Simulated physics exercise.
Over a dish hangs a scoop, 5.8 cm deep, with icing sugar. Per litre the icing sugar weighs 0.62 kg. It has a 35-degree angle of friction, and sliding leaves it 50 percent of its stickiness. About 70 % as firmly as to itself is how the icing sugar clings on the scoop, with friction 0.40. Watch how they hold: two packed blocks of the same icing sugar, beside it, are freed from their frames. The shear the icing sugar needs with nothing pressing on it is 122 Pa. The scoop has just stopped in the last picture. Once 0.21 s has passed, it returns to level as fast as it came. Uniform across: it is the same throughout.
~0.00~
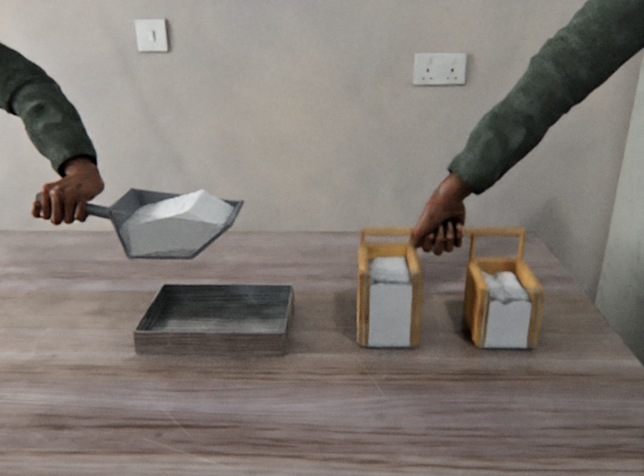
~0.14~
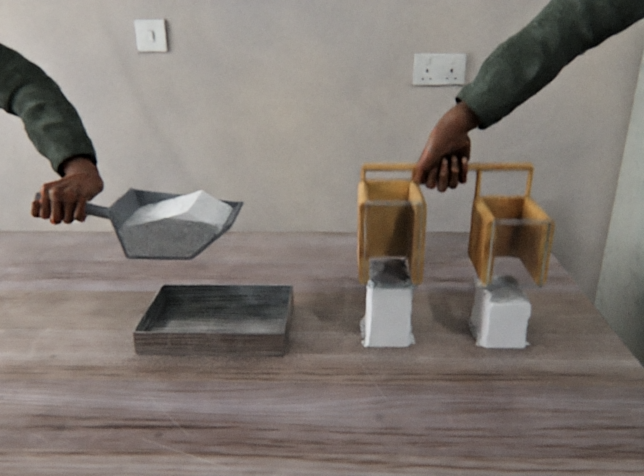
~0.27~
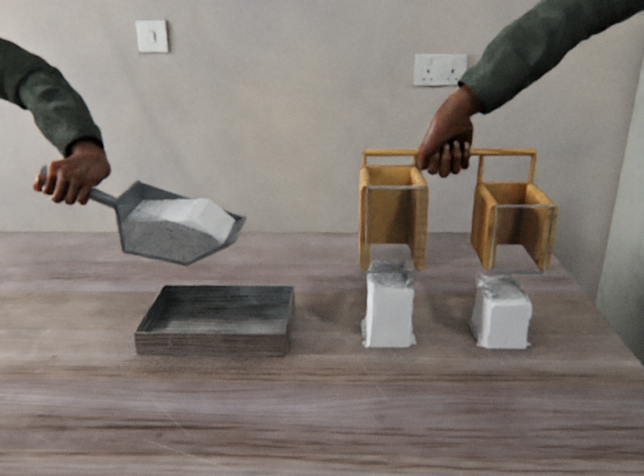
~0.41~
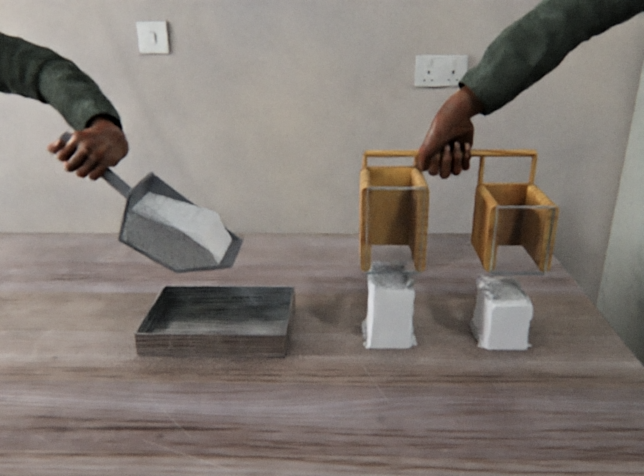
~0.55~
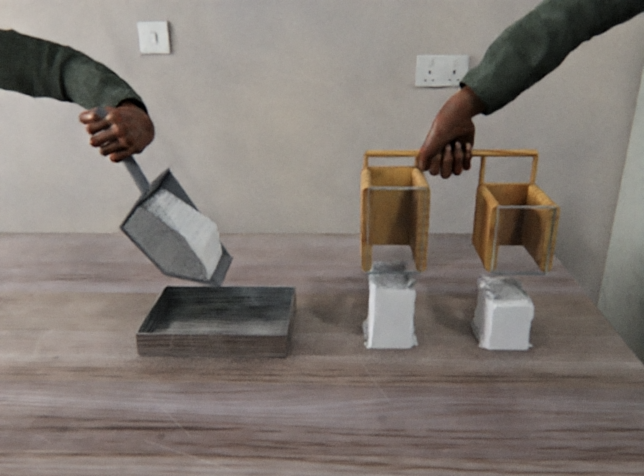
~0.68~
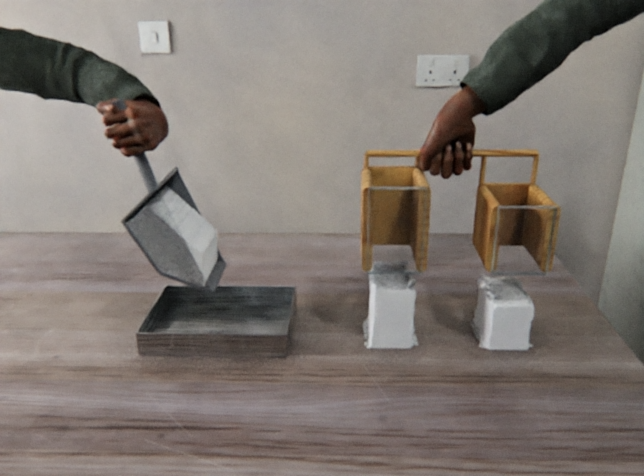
A hand lifts two wooden moulds off white blocks while another tilts a scoop of white powder.
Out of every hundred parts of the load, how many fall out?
Roughly 0 in every hundred.
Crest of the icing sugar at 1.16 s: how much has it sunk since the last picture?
I'd say near 1.5 centimetres.
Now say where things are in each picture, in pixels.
The first picture shows lip at (229, 223), tilt 0 degrees; highest point of the icing sugar at (185, 213); test blocks 12 cm, 9.2 cm high (left to right).
The second picture shows lip at (229, 224), tilt 0 degrees; highest point of the icing sugar at (185, 213); test blocks 12 cm, 9.2 cm high (left to right).
The third picture shows lip at (233, 240), tilt 13 degrees; highest point of the icing sugar at (189, 220); test blocks 12 cm, 9.2 cm high (left to right).
The fourth picture shows lip at (230, 264), tilt 33 degrees; highest point of the icing sugar at (132, 215); test blocks 12 cm, 9.2 cm high (left to right).
The fifth picture shows lip at (220, 284), tilt 53 degrees; highest point of the icing sugar at (139, 208); test blocks 12 cm, 9.2 cm high (left to right).
The sixth picture shows lip at (213, 290), tilt 62 degrees; highest point of the icing sugar at (148, 207); test blocks 12 cm, 9.2 cm high (left to right).
By 0.90 s, the scoop is at 62 degrees and 0 % has left it.
By 1.16 s, the scoop is at 34 degrees and 0 % has left it.
By 1.42 s, the scoop is at 1 degrees and 0 % has left it.
By 1.68 s, the scoop is at 0 degrees and 0 % has left it.
By 2.00 s, at the end, the scoop is at 0 degrees and 0 % has left it.
